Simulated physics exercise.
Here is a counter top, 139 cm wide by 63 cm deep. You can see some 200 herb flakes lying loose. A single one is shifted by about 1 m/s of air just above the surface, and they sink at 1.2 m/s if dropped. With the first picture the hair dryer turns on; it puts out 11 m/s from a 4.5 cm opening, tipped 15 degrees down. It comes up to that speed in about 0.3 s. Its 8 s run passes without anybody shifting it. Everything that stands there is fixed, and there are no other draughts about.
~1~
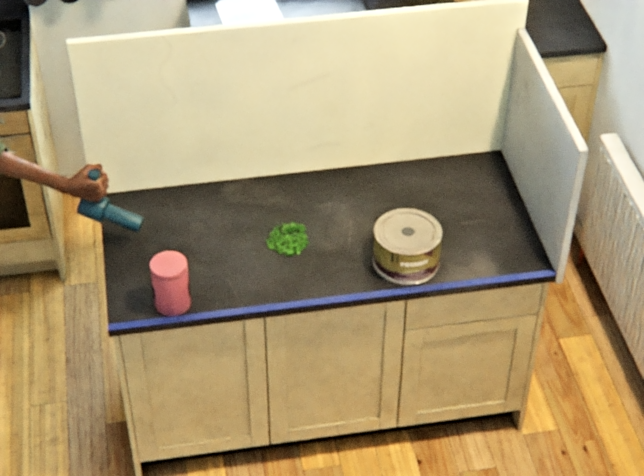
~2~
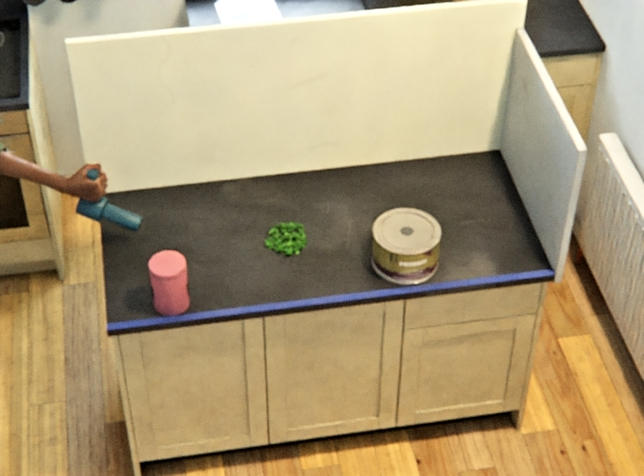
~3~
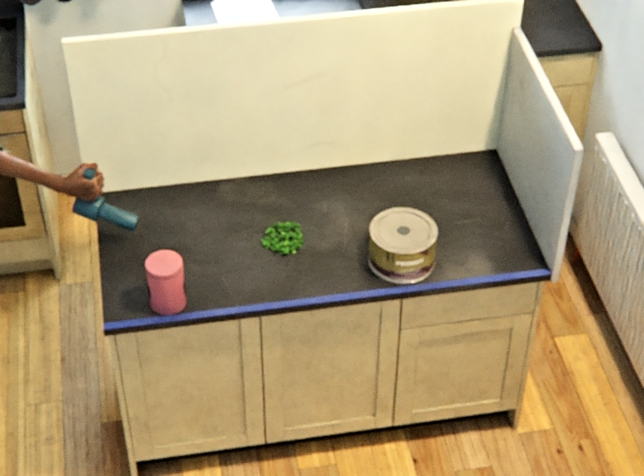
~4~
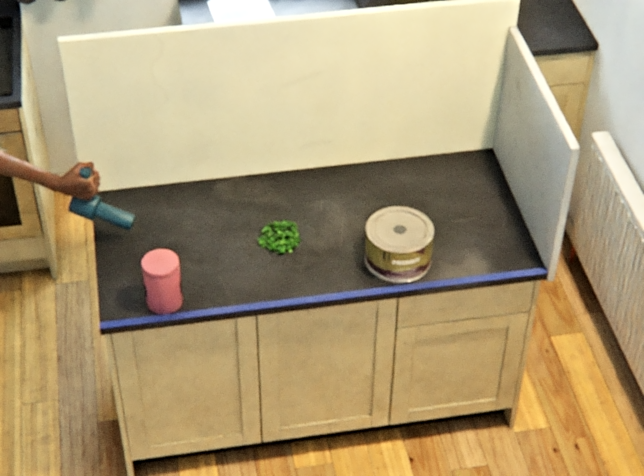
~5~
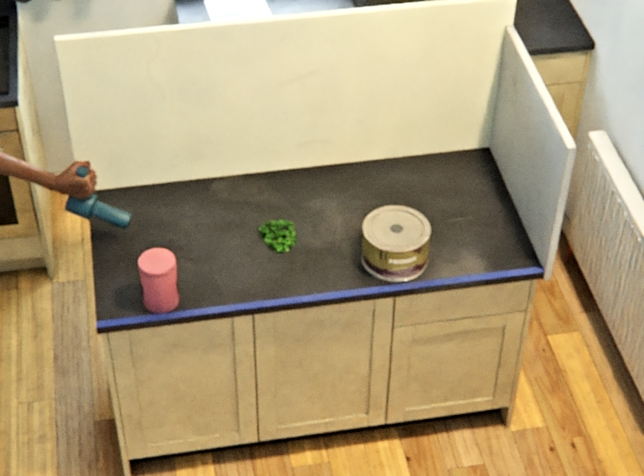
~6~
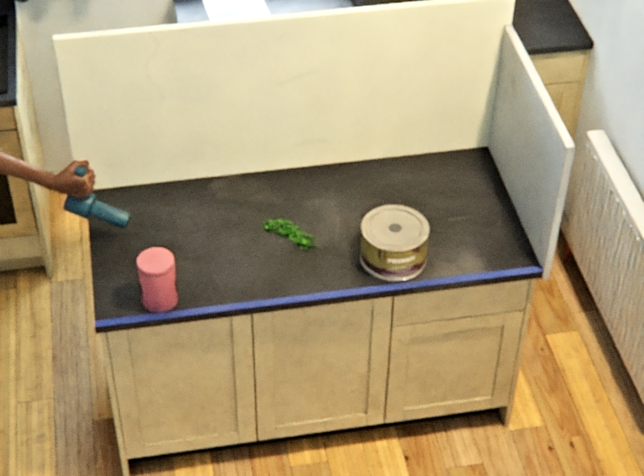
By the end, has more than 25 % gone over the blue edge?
The quarter mark is not passed.
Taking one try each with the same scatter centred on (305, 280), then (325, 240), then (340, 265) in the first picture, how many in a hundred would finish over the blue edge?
Try by try: About 100 per cent, 10 per cent and 70 per cent.
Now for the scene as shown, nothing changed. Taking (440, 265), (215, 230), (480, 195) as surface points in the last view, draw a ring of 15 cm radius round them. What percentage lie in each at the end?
First spot near 0 %, second near 0 %, third near 70 %.
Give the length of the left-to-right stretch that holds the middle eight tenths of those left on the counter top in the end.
Spread, left to right: Approx. 10 cm.
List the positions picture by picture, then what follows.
In the first picture, the middle of the herb flakes is near (288, 239), none has stirred yet and the mouth of the hair dryer is at (141, 225).
In the second picture, the middle of the herb flakes is near (287, 238), none has stirred yet and the blue edge is centred on (336, 302).
In the third picture, the middle of the herb flakes is near (284, 237), none has stirred yet, the top of a large tin is at (404, 230) and the top of a jar is at (164, 263).
In the fourth picture, the middle of the herb flakes is near (280, 236) and none has stirred yet.
In the fifth picture, the middle of the herb flakes is near (278, 235), the farthest in sight from the hair dryer is at (296, 240) and about 5 % have left their places.
In the sixth picture, the middle of the herb flakes is near (290, 232), the farthest in sight from the hair dryer is at (317, 246) and about 60 % have left their places.
Then, 1.2 s after the last picture, 94 % are on the move or not yet settled, 0 % are over the blue edge; the middle of those still in play is near (472, 209).
Then, 2.2 s after the last picture, 78 % are on the move or not yet settled, 2 % are over the blue edge; the middle of those still in play is near (497, 205).
Then, 4.1 s after the last picture, 56 % are on the move or not yet settled, 5 % are over the blue edge; the middle of those still in play is near (499, 203).
Then, 7.7 s after the last picture, at the end, 8 % are over the blue edge; the middle of those still in play is near (500, 201).
